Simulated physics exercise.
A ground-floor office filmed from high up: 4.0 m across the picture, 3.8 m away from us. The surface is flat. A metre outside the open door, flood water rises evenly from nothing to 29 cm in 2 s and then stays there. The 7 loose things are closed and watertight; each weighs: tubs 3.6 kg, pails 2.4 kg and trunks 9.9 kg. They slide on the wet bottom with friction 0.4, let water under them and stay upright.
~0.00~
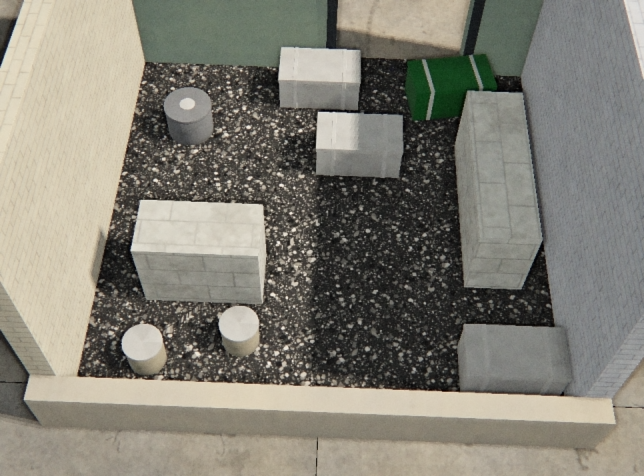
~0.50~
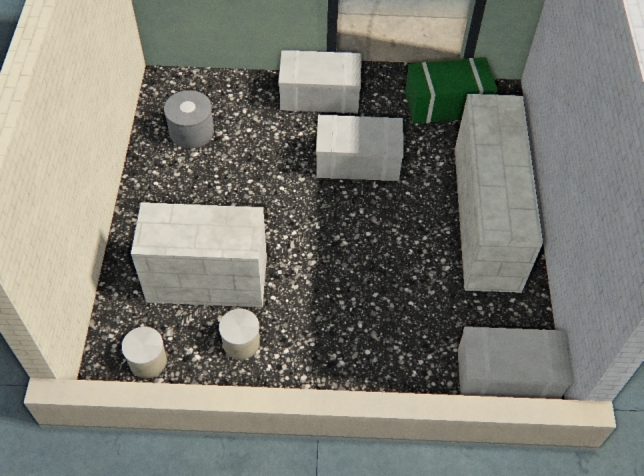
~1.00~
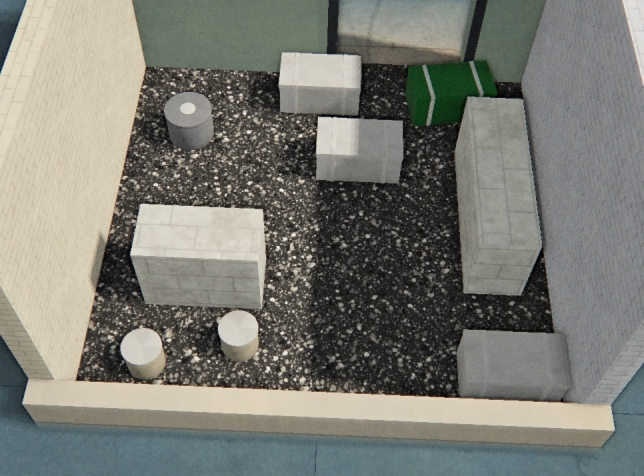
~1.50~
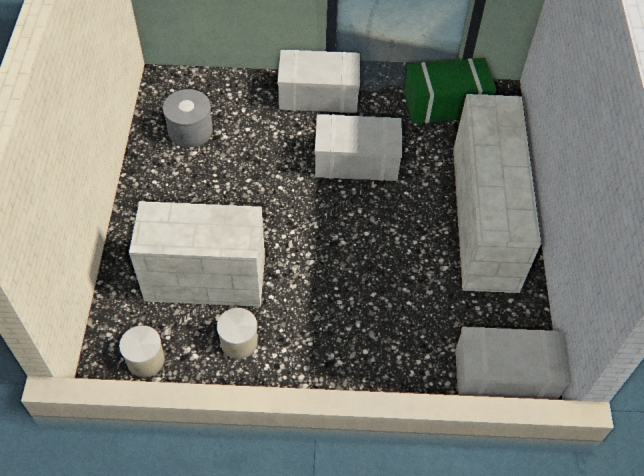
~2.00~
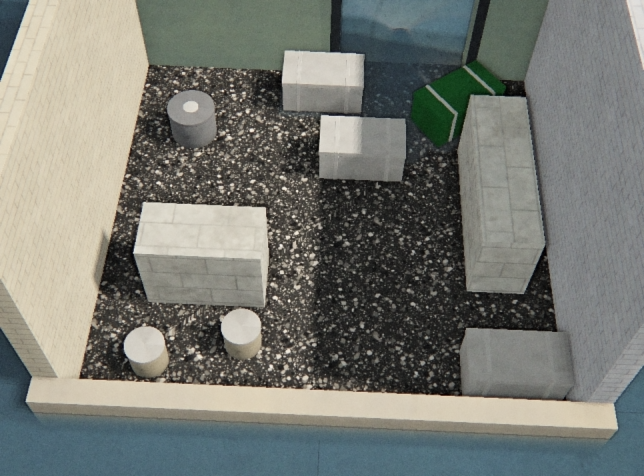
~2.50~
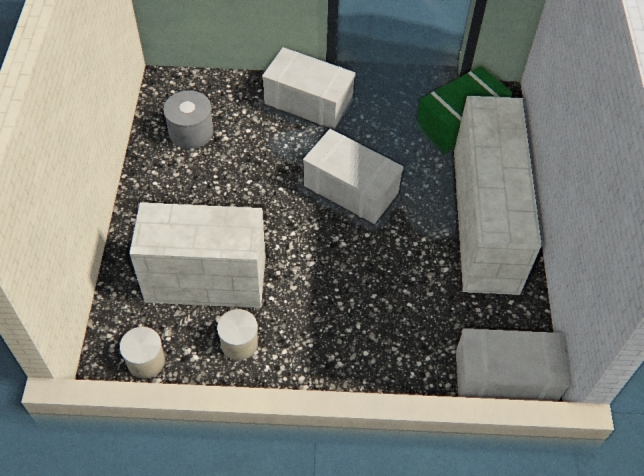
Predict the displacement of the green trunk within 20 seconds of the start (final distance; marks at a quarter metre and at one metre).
The green trunk gets carried off.
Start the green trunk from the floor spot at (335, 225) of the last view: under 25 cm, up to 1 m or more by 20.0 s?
It ends far away.
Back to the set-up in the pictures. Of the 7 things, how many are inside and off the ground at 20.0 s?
At that moment 7.
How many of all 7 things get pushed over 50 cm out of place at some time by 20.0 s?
I count 7.
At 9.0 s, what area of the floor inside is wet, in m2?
About 14 m2.
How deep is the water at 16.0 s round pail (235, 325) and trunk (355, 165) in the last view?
About 20 and 30 cm.
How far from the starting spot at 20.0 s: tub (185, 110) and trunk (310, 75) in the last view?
In turn: 80 cm, 100 cm.
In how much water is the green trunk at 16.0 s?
Roughly 28 cm.
After 4.0 s the green trunk is near (489, 82), 0.4 m from its start, afloat; 1 afloat.
After 9.0 s the green trunk is near (478, 75), 0.2 m from its start, afloat; 7 afloat.
After 16.0 s the green trunk is near (340, 256), 2.5 m from its start, afloat; 7 afloat.
After 20.0 s the green trunk is near (239, 337), 3.6 m from its start, afloat; 7 afloat.
